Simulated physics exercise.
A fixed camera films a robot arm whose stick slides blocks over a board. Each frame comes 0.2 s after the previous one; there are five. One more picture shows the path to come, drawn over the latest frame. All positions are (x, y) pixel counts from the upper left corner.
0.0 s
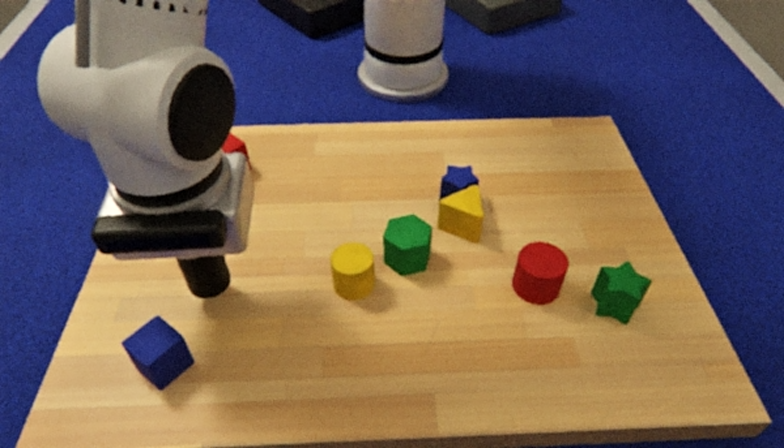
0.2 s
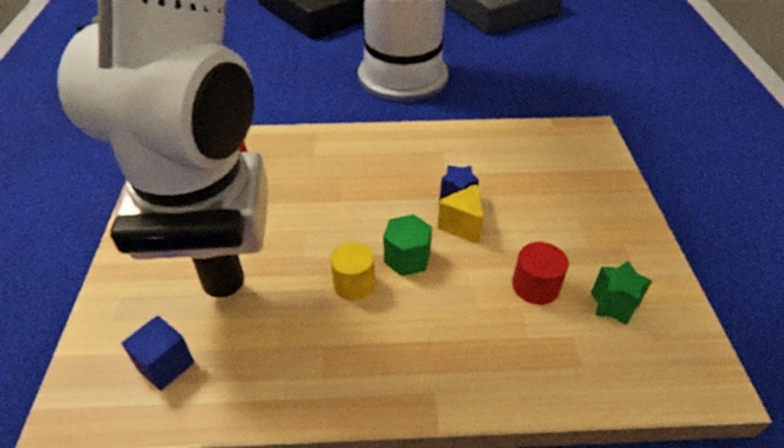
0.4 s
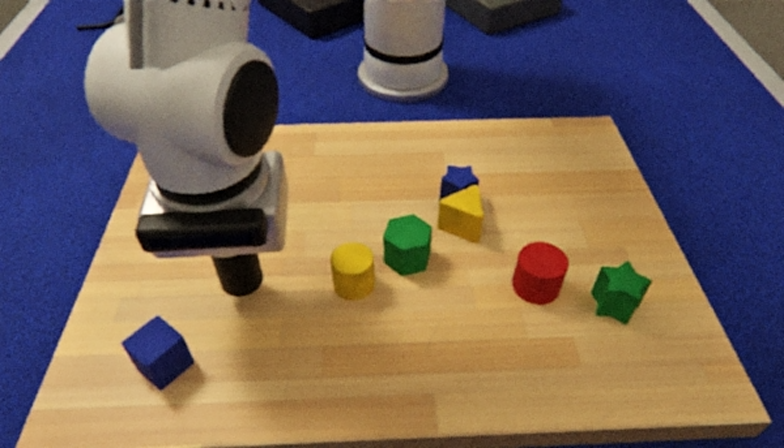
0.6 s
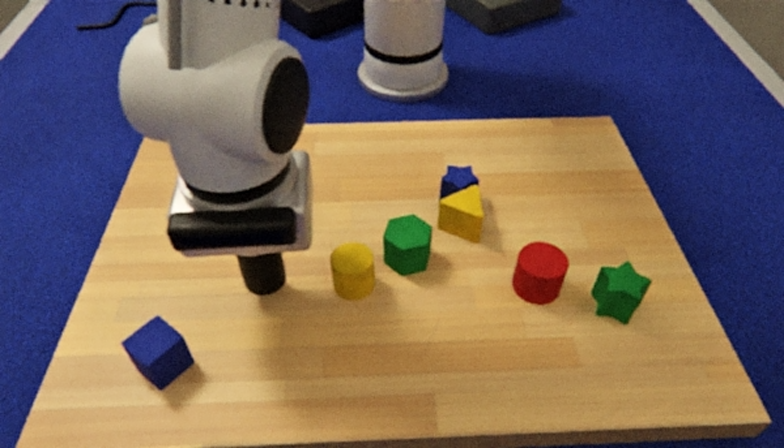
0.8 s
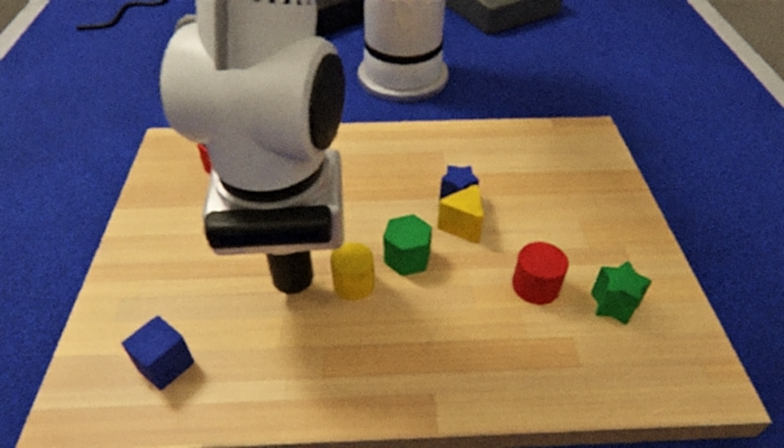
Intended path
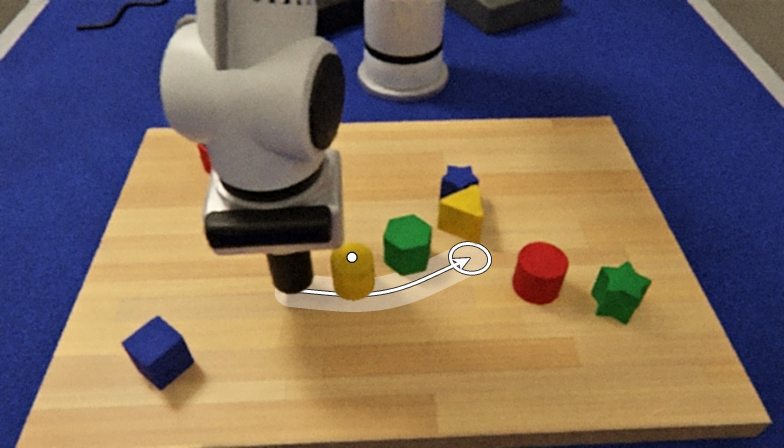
A robot arm moves its black stick right across a wooden board toward a yellow cylinder.
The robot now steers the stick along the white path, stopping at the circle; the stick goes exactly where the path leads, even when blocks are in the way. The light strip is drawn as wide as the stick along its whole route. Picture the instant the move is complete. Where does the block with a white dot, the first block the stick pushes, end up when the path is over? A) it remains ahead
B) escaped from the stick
The one that fits is A, it remains ahead.
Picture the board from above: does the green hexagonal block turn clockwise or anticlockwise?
Anticlockwise, looking down.
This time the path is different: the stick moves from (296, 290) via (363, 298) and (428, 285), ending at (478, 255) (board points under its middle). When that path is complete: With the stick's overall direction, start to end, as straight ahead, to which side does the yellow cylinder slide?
Over to the left.
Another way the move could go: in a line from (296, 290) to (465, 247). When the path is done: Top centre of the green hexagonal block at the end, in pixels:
It should be at about (493, 198).
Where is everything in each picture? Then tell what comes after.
In the first picture, lower end of the stick at (210, 282), tops of blocks, yellow cylinder at (352, 257), green hexagonal block at (408, 231), yellow triangular piece at (466, 200), red cylinder at (544, 259).
In the second picture, stick at (224, 282), blocks as before.
In the third picture, stick at (242, 281), blocks as before.
In the fourth picture, stick at (265, 279), blocks as before.
In the fifth picture, stick at (293, 278), yellow cylinder at (352, 257), green hexagonal block at (408, 231), yellow triangular piece at (466, 200), red cylinder at (544, 259).
The drawn path runs from (296, 290) over (358, 295) and (419, 282) to (470, 258); the dot is on the yellow cylinder.
The first path, step by step. One third of the way, stick at (359, 282); yellow cylinder at (396, 252); green hexagonal block at (419, 225), turned 10° anticlockwise.
Two thirds of the way, stick at (420, 269); yellow cylinder at (456, 238); green hexagonal block at (436, 209), turned 55° anticlockwise; yellow triangular piece at (468, 197), turned 20° clockwise.
At the end, stick at (472, 246); yellow cylinder at (510, 220); green hexagonal block at (436, 209), turned 55° anticlockwise; yellow triangular piece at (468, 197), turned 20° clockwise; red cylinder not moved.
